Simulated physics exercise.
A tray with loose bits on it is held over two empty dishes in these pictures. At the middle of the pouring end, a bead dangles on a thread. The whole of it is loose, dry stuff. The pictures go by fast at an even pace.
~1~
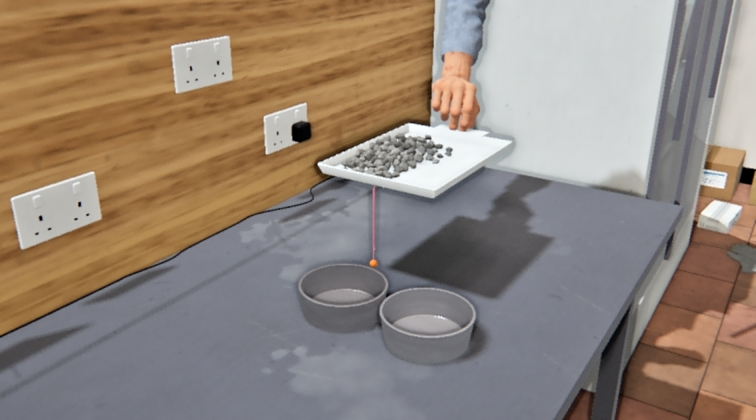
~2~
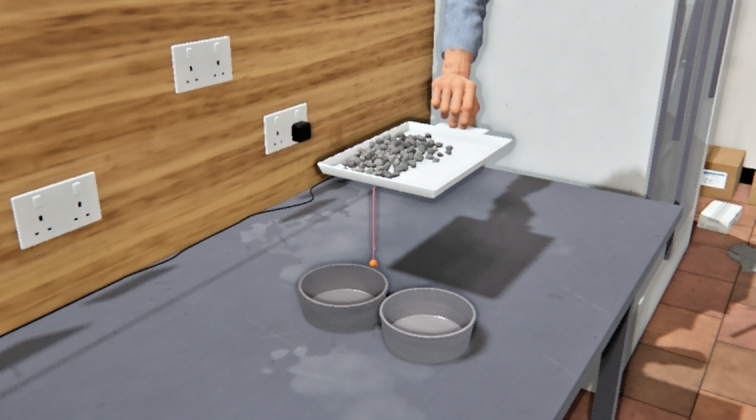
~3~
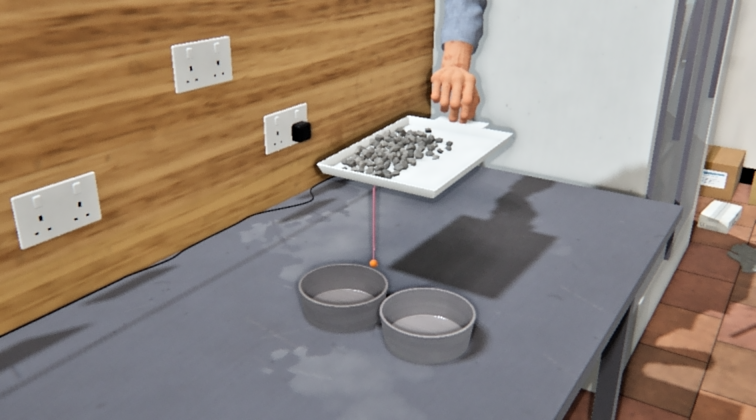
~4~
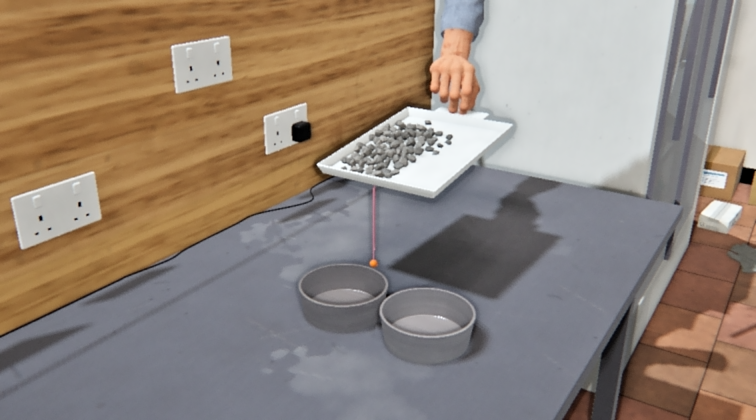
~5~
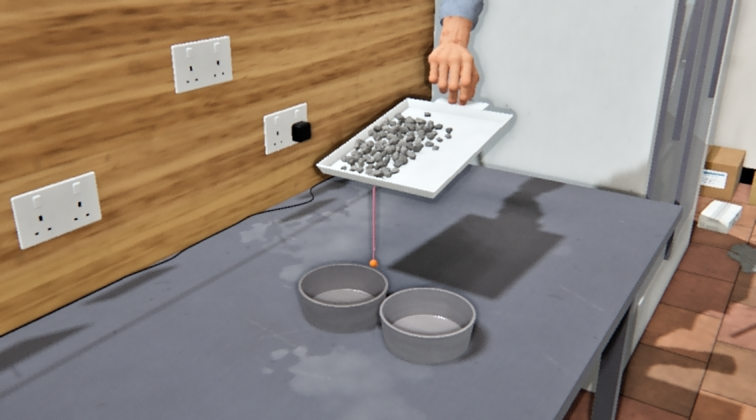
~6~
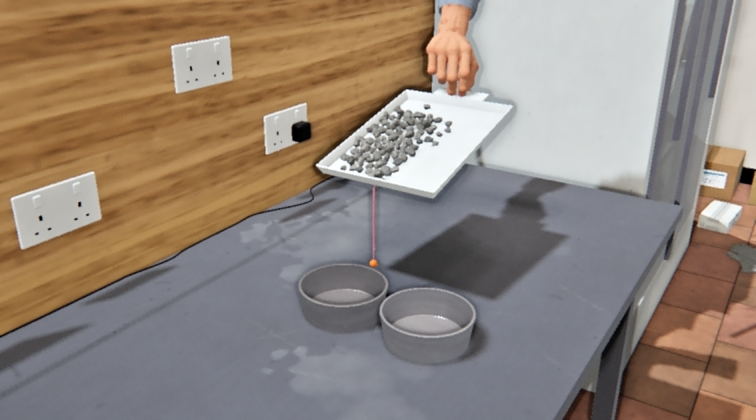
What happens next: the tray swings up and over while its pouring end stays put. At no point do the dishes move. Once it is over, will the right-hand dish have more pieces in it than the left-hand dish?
No: Pretty sure the heavier pile builds up on the left there.
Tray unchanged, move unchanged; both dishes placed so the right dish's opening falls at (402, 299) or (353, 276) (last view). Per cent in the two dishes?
In order: 90 per cent and 60 per cent.
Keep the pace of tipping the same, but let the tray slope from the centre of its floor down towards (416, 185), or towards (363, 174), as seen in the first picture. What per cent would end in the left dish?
Somewhere close to 20 % the first time, 30 % the second.
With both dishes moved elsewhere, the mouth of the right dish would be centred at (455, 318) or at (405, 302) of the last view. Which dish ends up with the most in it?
Case one: The dish at left. Case two: The dish at left.
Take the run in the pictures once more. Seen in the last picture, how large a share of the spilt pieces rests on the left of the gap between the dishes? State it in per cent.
About 90 %.
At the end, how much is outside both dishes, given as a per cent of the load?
Around 10 %.
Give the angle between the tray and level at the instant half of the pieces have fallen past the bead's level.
Around 85°, give or take.
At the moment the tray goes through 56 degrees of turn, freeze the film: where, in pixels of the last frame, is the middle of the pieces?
Near (364, 158).
Shortly afterwards, tray tipped steeply; all but a few on the tray; only a few in the left dish; only a few in the air.
Next, tray tipped right over; a little on the tray; only a few in the right dish; near half in the left dish; a little outside both; near a quarter in the air.
Some moments later, tray tipped past a quarter turn; a little in the right dish; the bulk in the left dish; a little outside both.
In the end, tray tipped past a quarter turn; a little in the right dish; the bulk in the left dish; a little outside both.
